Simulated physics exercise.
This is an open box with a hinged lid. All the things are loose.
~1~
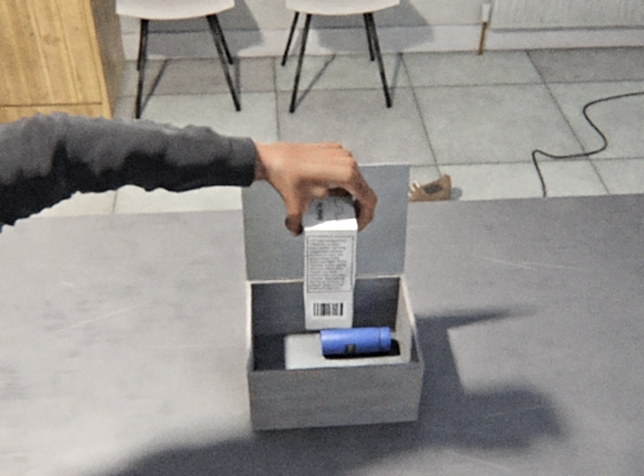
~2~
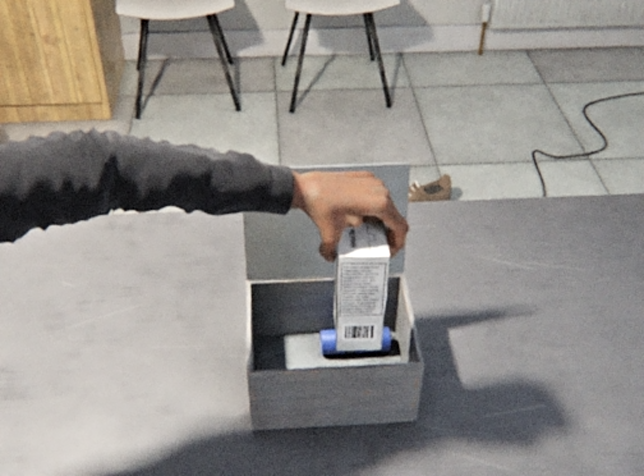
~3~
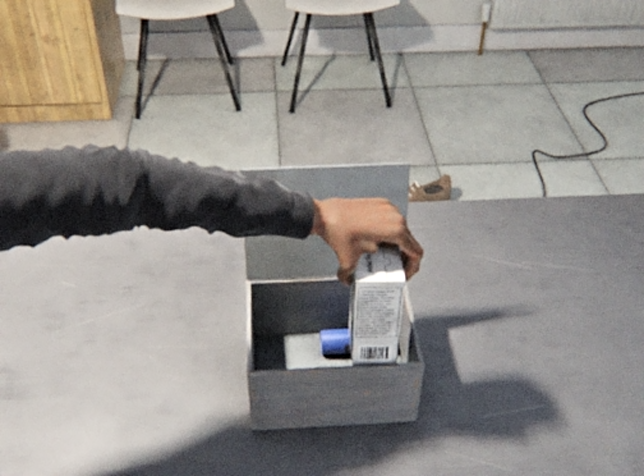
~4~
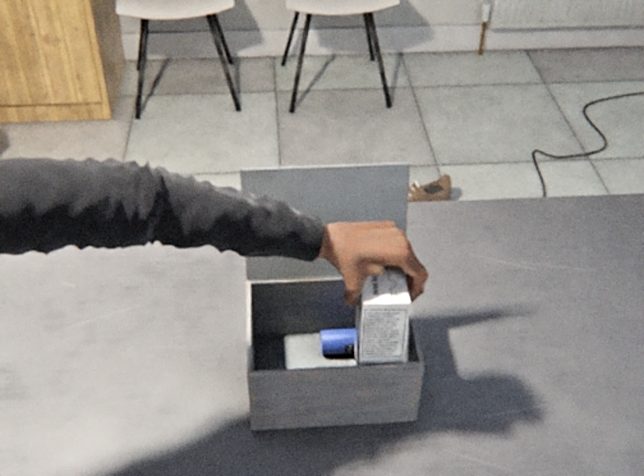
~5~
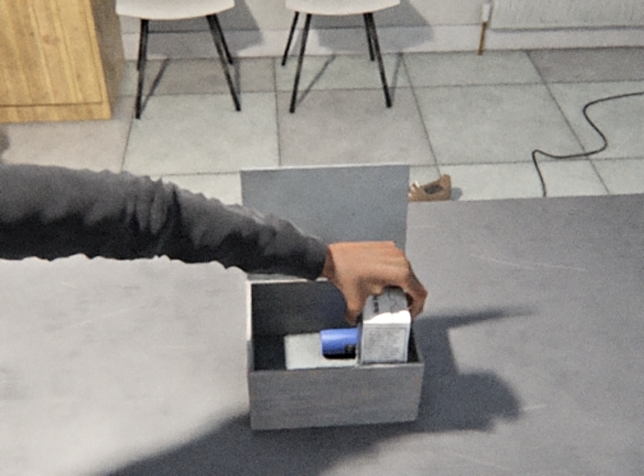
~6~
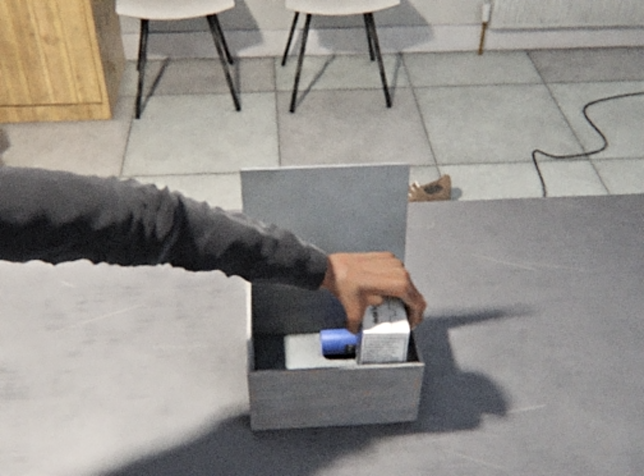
A grey tabletop is seen from slightly above, with pale chairs, a wooden cabinet and a tiled floor behind it, in a steady view. An open grey box with its lid raised at the back holds a blue cylindrical container and a flat, pale item. From the left, a dark-sleeved arm lowers a white carton, shifting it rightward, then down into the box's right side, partly covering the blue container.
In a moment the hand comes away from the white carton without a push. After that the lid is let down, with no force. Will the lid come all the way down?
Here the lid is held up.
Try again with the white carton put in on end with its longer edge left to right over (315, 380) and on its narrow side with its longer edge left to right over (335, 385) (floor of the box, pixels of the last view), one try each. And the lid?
In the first case it stays ajar; in the second case it closes.
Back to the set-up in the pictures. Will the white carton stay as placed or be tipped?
It stays as placed.
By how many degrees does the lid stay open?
About 30°.
Then, 1.30 s later than the last frame, lid 79° above the rim.
Then, 1.80 s later than the last frame, lid 36° above the rim.
Then, 3.70 s later than the last frame, lid 29° above the rim.
When it is over, lid 29° above the rim; both as before. End places, in pixels of the last picture, white carton near (380, 355).
